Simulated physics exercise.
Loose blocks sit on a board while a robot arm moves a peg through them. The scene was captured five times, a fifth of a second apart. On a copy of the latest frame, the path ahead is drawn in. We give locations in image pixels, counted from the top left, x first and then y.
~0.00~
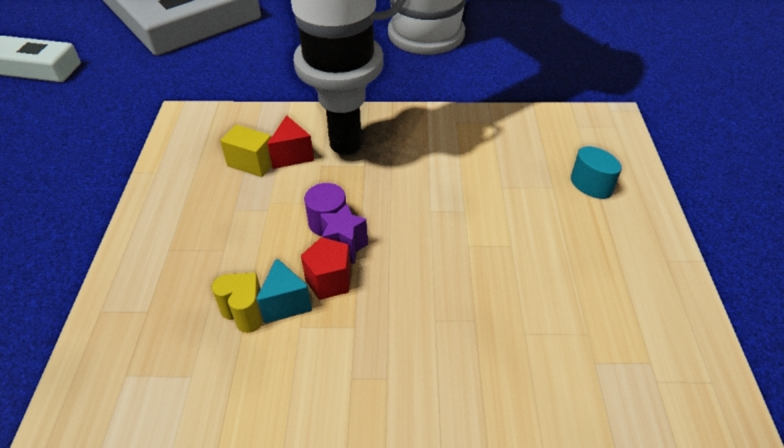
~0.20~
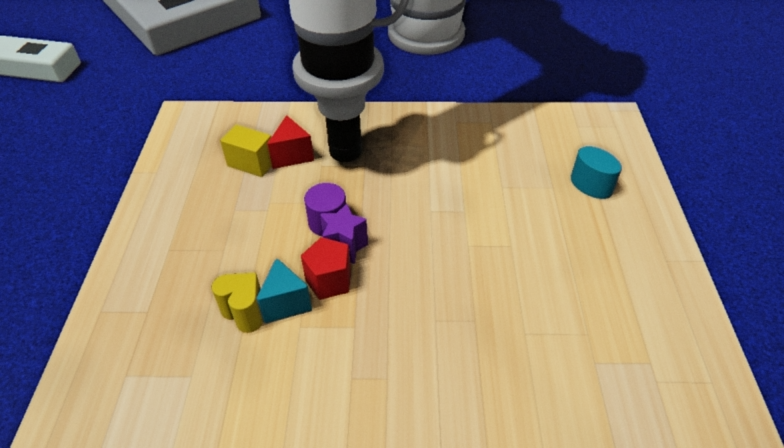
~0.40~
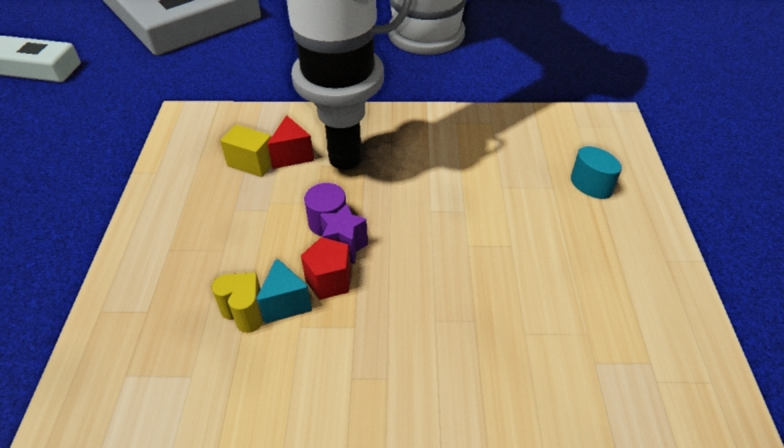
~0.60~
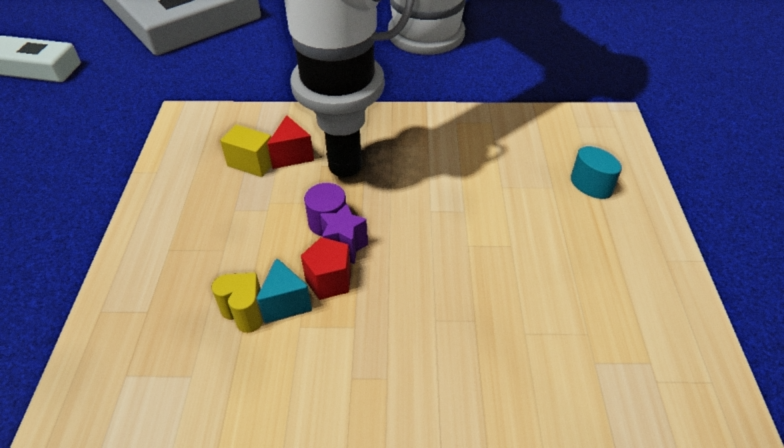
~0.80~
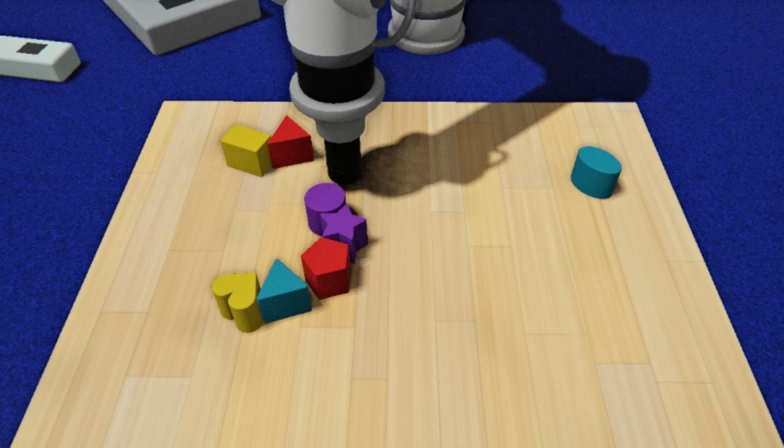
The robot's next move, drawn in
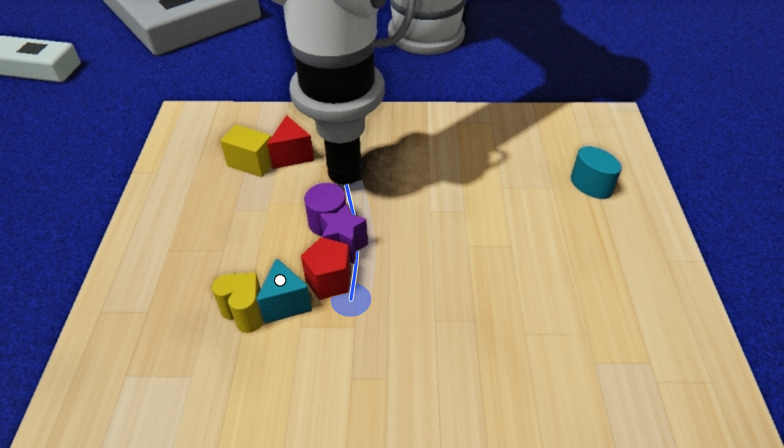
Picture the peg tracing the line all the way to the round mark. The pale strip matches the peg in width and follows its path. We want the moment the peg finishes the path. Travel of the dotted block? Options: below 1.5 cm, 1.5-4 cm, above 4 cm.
Its displacement is between 1.5 and 4 cm.
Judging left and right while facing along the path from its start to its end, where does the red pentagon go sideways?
Off to the right side.
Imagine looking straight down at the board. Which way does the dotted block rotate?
Verdict: Clockwise.
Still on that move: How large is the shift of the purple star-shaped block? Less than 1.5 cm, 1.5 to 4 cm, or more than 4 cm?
Past 4 cm.
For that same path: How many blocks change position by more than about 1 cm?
My best guess is that three blocks or more move over 1 cm.
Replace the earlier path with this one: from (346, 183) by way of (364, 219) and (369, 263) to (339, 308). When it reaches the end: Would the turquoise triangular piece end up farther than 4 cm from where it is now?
Yes
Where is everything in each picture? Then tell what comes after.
In the first frame, peg tip at (346, 145); block tops, turquoise triangular piece at (280, 280); purple circle at (325, 196); red pentagon at (326, 255); purple star-shaped block at (342, 222).
In the second frame, peg at (346, 152); blocks unchanged.
In the third frame, peg at (346, 160); blocks unchanged.
In the fourth frame, peg at (345, 167); blocks unchanged.
In the fifth frame, peg at (345, 174); turquoise triangular piece at (280, 280); purple circle at (325, 196); red pentagon at (326, 255); purple star-shaped block at (342, 222).
Path on the board, from (346, 183) by way of (356, 236) to (351, 300); the dot is on the turquoise triangular piece.
What follows on the original path. One third of the way, peg at (353, 208); purple circle at (316, 205); red pentagon at (326, 260); purple star-shaped block at (340, 225), turned 15° anticlockwise.
Two thirds of the way, peg at (356, 247); turquoise triangular piece at (274, 295), turned 20° clockwise; purple circle at (313, 207); red pentagon at (318, 285), turned 20° anticlockwise; purple star-shaped block at (329, 252).
At the end, peg at (350, 291); turquoise triangular piece at (269, 308), turned 50° clockwise; purple circle at (313, 207); red pentagon at (303, 335), turned 15° anticlockwise; purple star-shaped block at (319, 297).
